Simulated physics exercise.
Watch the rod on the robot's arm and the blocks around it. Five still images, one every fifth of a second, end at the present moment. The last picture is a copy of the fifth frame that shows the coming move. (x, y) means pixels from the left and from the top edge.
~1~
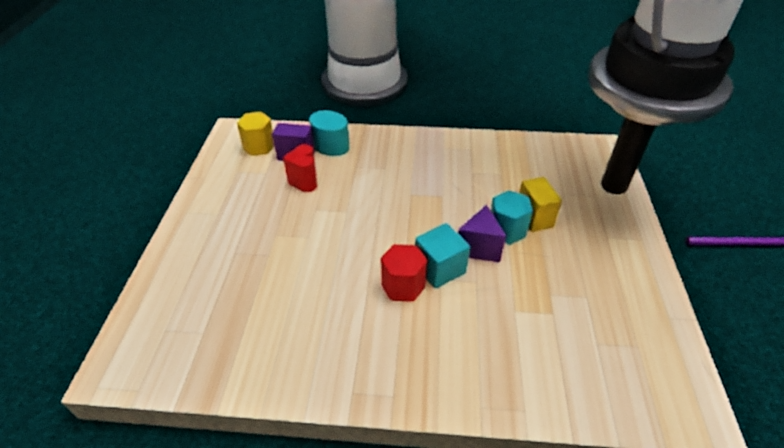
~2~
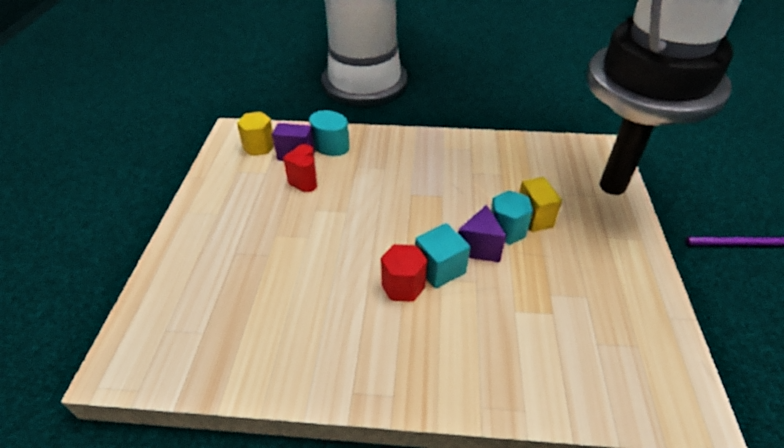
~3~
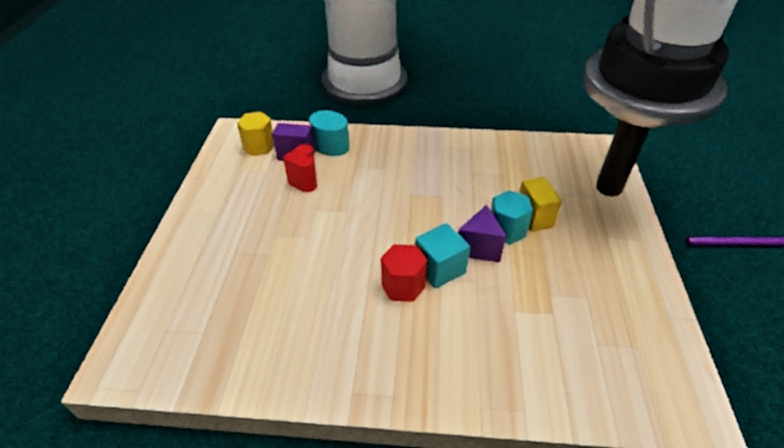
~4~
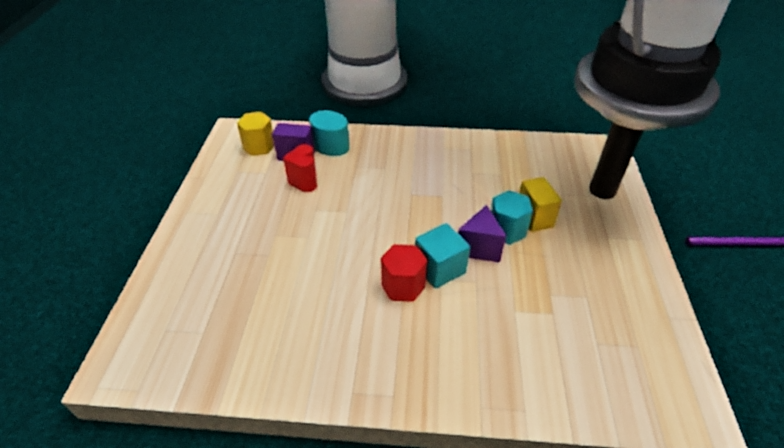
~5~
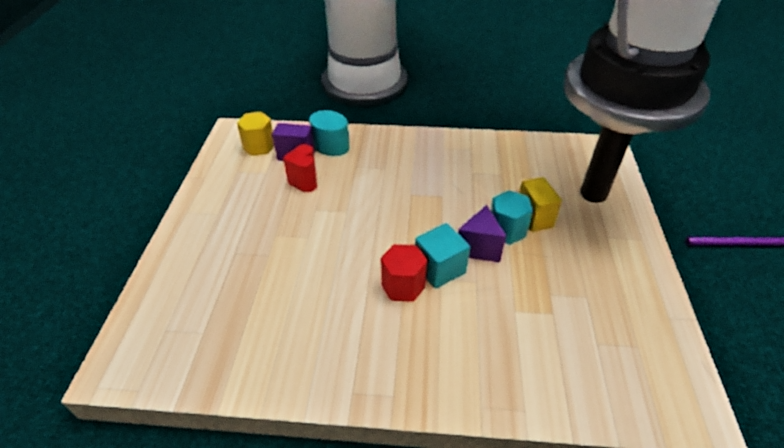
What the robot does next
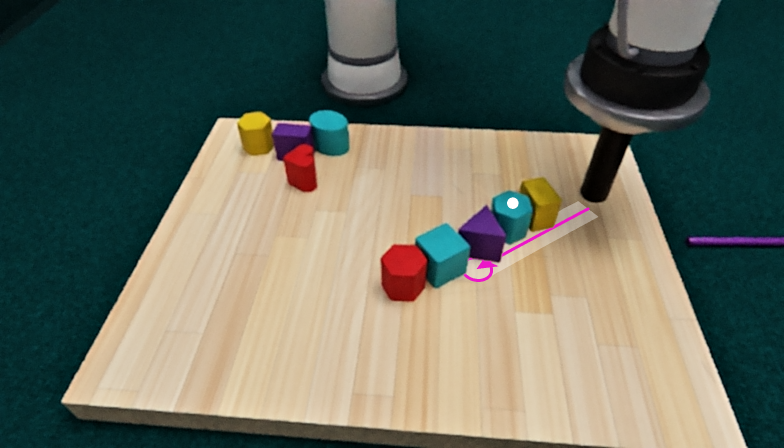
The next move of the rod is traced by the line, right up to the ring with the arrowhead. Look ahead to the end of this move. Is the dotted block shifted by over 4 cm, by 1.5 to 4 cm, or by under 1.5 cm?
By the end of the path, it will have gone between 1.5 and 4 cm.
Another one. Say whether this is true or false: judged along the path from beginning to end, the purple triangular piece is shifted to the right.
That is true.
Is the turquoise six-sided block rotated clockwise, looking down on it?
No, it doesn't check out.
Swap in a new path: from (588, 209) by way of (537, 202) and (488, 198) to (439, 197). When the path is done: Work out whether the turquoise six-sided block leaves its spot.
That block is shifted.
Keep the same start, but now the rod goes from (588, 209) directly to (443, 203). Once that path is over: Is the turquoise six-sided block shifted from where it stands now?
My answer is yes.
Drawn move, straight from (588, 209) to (477, 269); the dot is on the turquoise six-sided block.
What follows on the original path. One third of the way, rod (558, 214); purple triangular piece (480, 223); turquoise six-sided block (501, 202); yellow oblong (534, 191), turned 30° clockwise.
Two thirds of the way, rod (520, 234); purple triangular piece (475, 221), turned 30° anticlockwise; turquoise six-sided block (487, 198), turned 20° anticlockwise; yellow oblong (526, 191), turned 65° clockwise.
At the end, rod (479, 256); turquoise square block (428, 242); purple triangular piece (456, 223), turned 35° clockwise; turquoise six-sided block (487, 198), turned 20° anticlockwise; yellow oblong (526, 191), turned 65° clockwise.
